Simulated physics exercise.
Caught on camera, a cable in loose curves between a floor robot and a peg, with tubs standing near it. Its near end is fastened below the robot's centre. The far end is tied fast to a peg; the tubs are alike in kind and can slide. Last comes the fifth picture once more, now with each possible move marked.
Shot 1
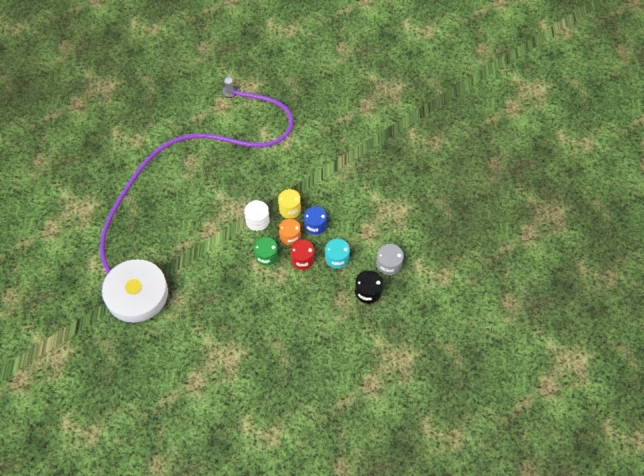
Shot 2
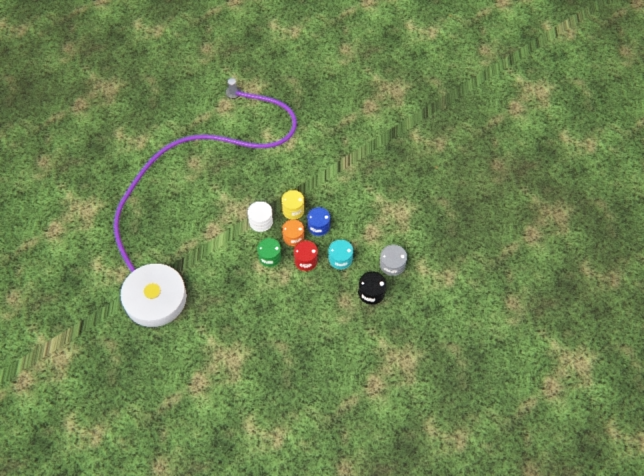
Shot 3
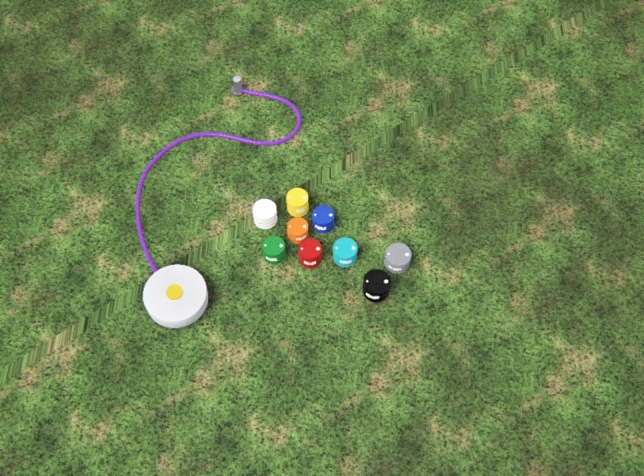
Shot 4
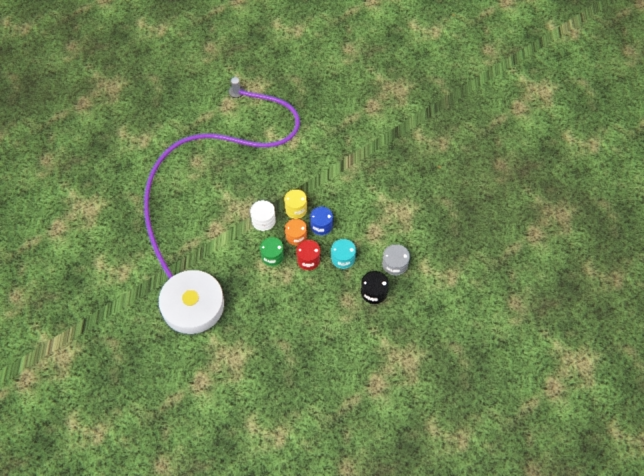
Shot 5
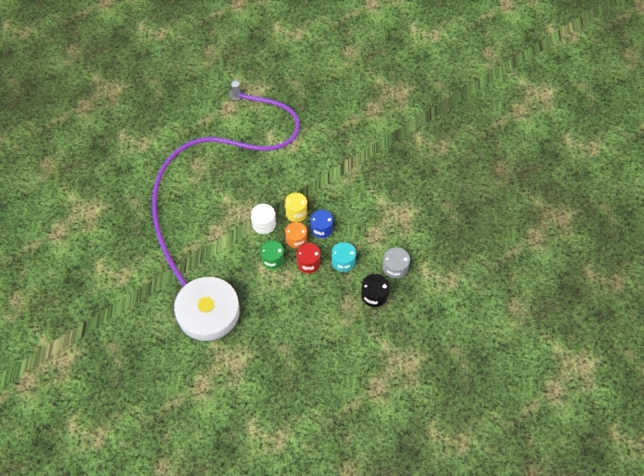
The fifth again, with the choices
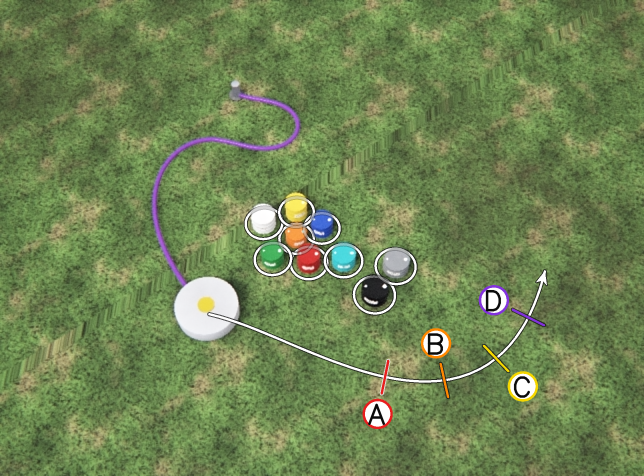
A round white robot with a yellow centre slid slowly to the right and slightly downward across the grass, trailing a curving purple cable tied to a small peg, while the colourful tubs nearby stayed put.
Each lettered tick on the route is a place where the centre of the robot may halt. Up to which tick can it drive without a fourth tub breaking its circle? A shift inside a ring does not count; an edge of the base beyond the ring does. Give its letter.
No farther than C.
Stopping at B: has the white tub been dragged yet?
No.
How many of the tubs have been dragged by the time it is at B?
By then, none.
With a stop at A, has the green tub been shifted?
No.
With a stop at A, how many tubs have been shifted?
By then, none.
On the marked copy, A at (385, 377); B at (444, 380); C at (496, 358); D at (528, 317); the route from (209, 314) via (407, 380) to (545, 271).
With C. Early on, robot (307, 346).
Further on, robot (410, 377).
At the end, robot (498, 354); green tub (285, 248); one over the rings.
As for the rest, A is within the limit but short; B is within the limit but short; D has six over the rings.
